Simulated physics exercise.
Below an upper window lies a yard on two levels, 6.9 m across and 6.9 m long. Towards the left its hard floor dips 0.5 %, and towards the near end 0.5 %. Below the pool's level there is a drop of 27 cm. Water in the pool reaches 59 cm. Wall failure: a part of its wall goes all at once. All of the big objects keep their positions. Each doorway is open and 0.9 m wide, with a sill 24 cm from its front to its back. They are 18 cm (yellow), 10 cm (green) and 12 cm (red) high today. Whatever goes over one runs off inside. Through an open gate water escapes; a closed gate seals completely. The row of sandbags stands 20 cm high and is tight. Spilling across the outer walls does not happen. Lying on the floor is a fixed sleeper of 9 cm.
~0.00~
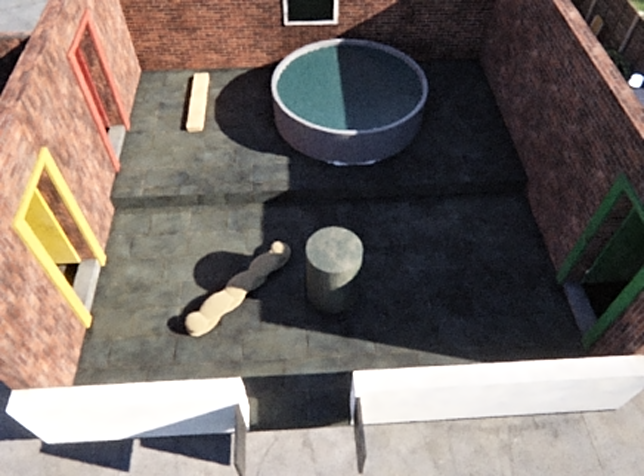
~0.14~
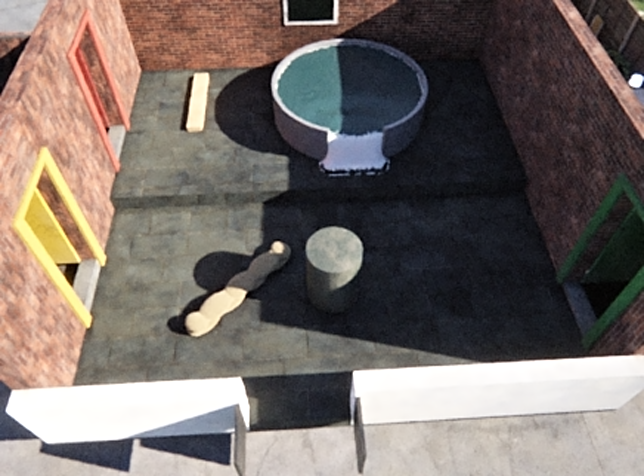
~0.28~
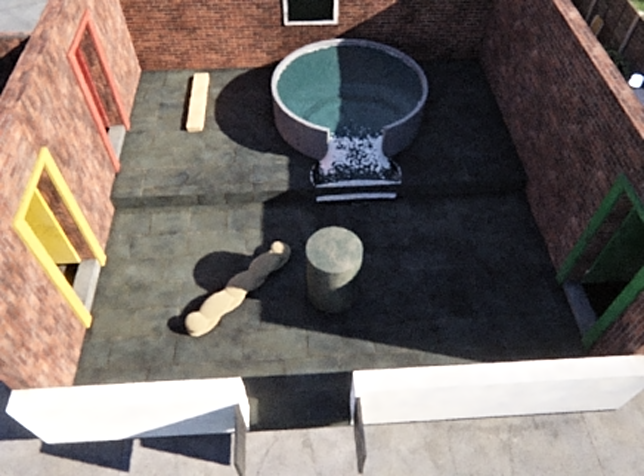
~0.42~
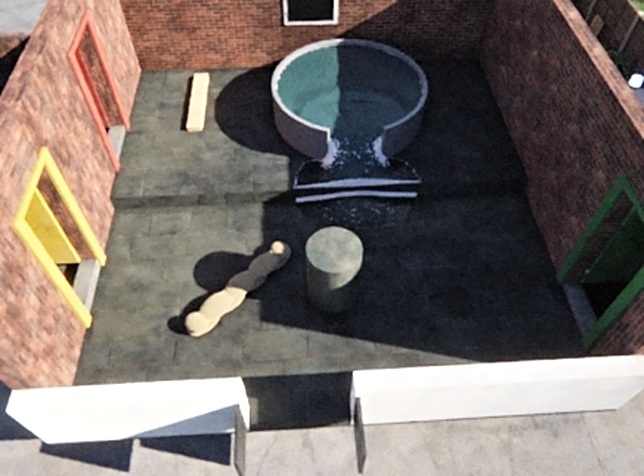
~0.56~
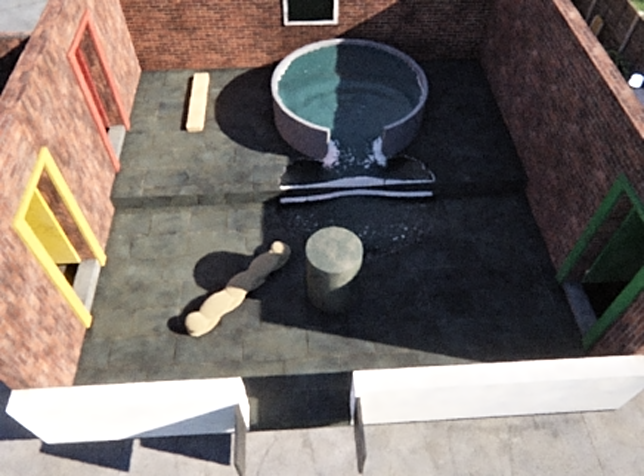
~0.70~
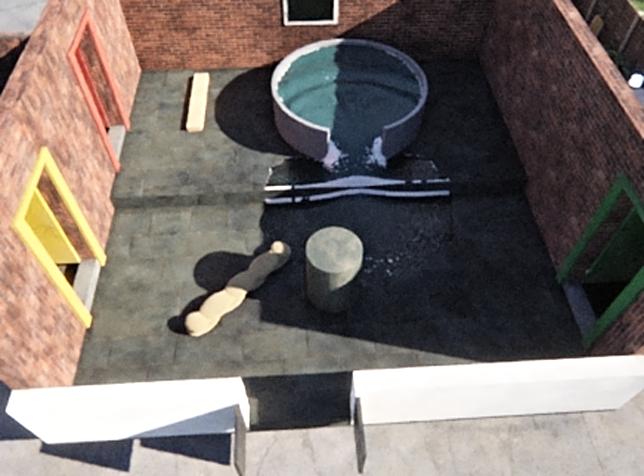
Water bursting through a gap in a round pool's near wall, pouring over a step and spreading across the dark brick-walled yard.
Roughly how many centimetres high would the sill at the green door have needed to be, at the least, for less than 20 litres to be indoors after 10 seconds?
At least 12 cm or so.
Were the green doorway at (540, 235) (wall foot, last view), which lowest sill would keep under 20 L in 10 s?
Roughly 8.0 cm.
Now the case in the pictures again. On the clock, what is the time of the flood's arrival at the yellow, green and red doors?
Arrival: Yellow 2.8 s, green 2.2 s, red not within the 10 s.
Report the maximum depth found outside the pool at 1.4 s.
Max depth: Near 31 cm.
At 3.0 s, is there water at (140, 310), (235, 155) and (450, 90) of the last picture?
Going in order: Swamped, untouched, untouched.
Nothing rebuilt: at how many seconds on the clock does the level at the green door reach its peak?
The depth peaks at about 3.4 seconds.
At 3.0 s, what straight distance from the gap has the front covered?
Around 5.8 m out.
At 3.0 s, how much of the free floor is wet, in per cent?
Near 45 per cent of the open floor.
After 1.4 s water covers 25 % of the floor, deepest (31 cm) near (340, 165); it has not reached the green door.
After 3.0 s water covers 45 % of the floor, deepest (36 cm) near (598, 384); 12 cm at the green door, 0 litres in over its 10 cm sill.
After 10.0 s water covers 60 % of the floor, deepest (18 cm) near (351, 270); 7 cm at the green door, 38 litres in over its 10 cm sill.
At the green door as built, the water arrived by 2.3 s and peaked near 18 cm at 3.4 s.
With a sill of 11 cm, 27 litres would have come in within the 10 s; with 13 cm, 13 litres. So under 20 litres takes about 12 cm.
